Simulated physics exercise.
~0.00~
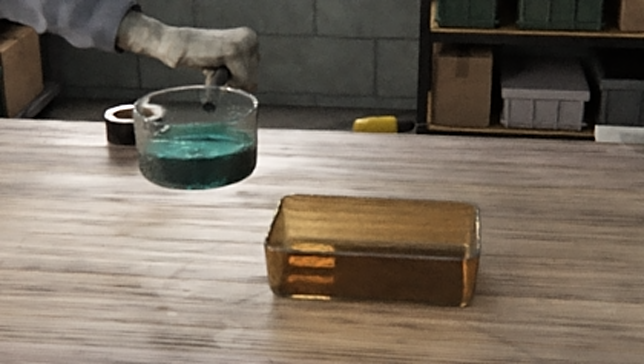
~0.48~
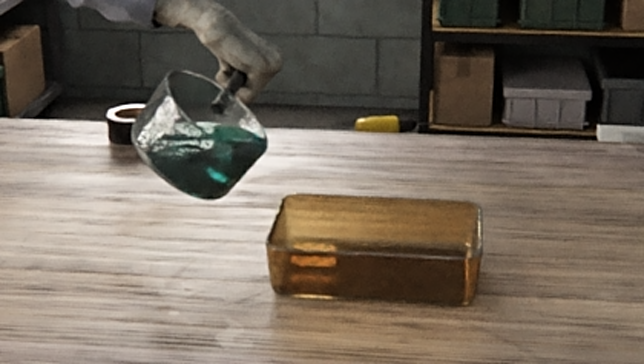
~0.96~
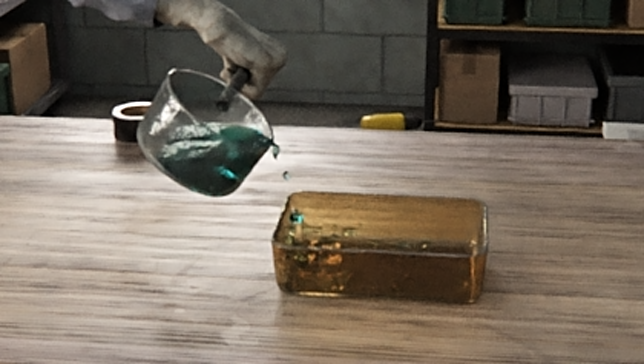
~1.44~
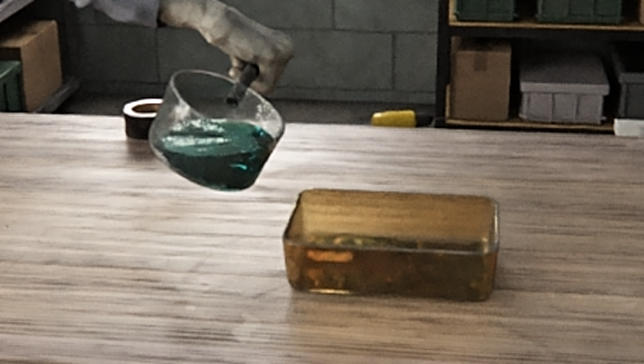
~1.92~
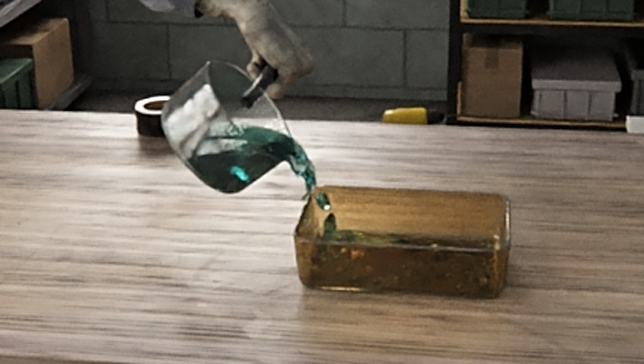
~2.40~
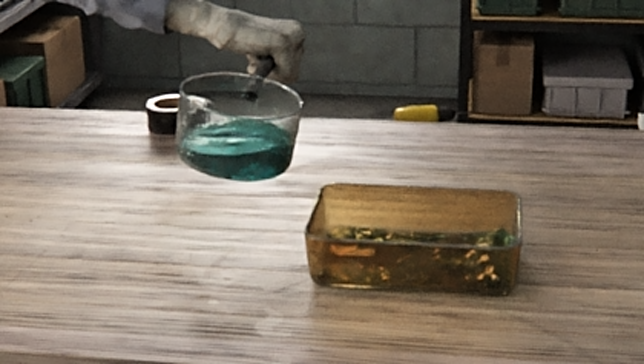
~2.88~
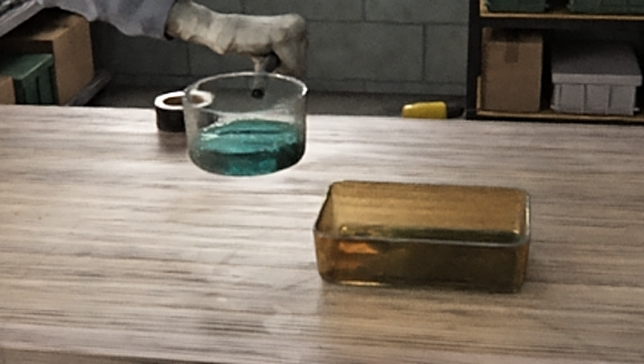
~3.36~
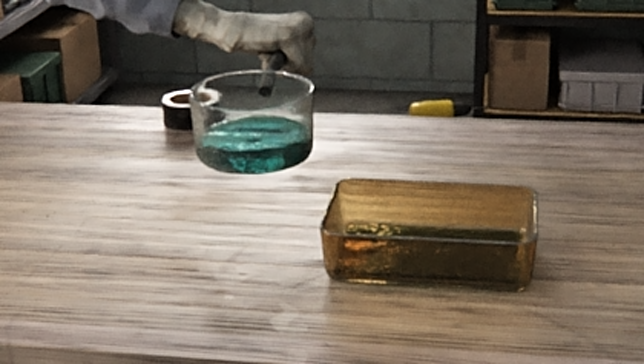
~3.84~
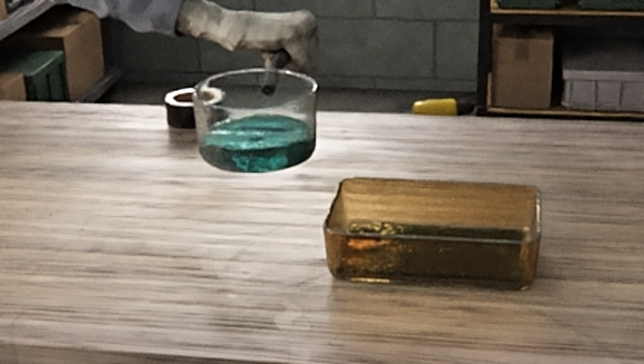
At the start, a gloved hand holds a clear round glass pot of teal liquid above a wooden table, up and to the left of an amber, see-through oblong dish. The hand tips the pot toward the dish, and a little liquid dribbles from its lip into the near end. It eases the pot partway back and the flow stops. Then it tips the pot further, sending a thicker teal stream into the dish. Finally the hand levels the pot and holds it still, with teal liquid left inside and a shallow, settling layer in the dish.
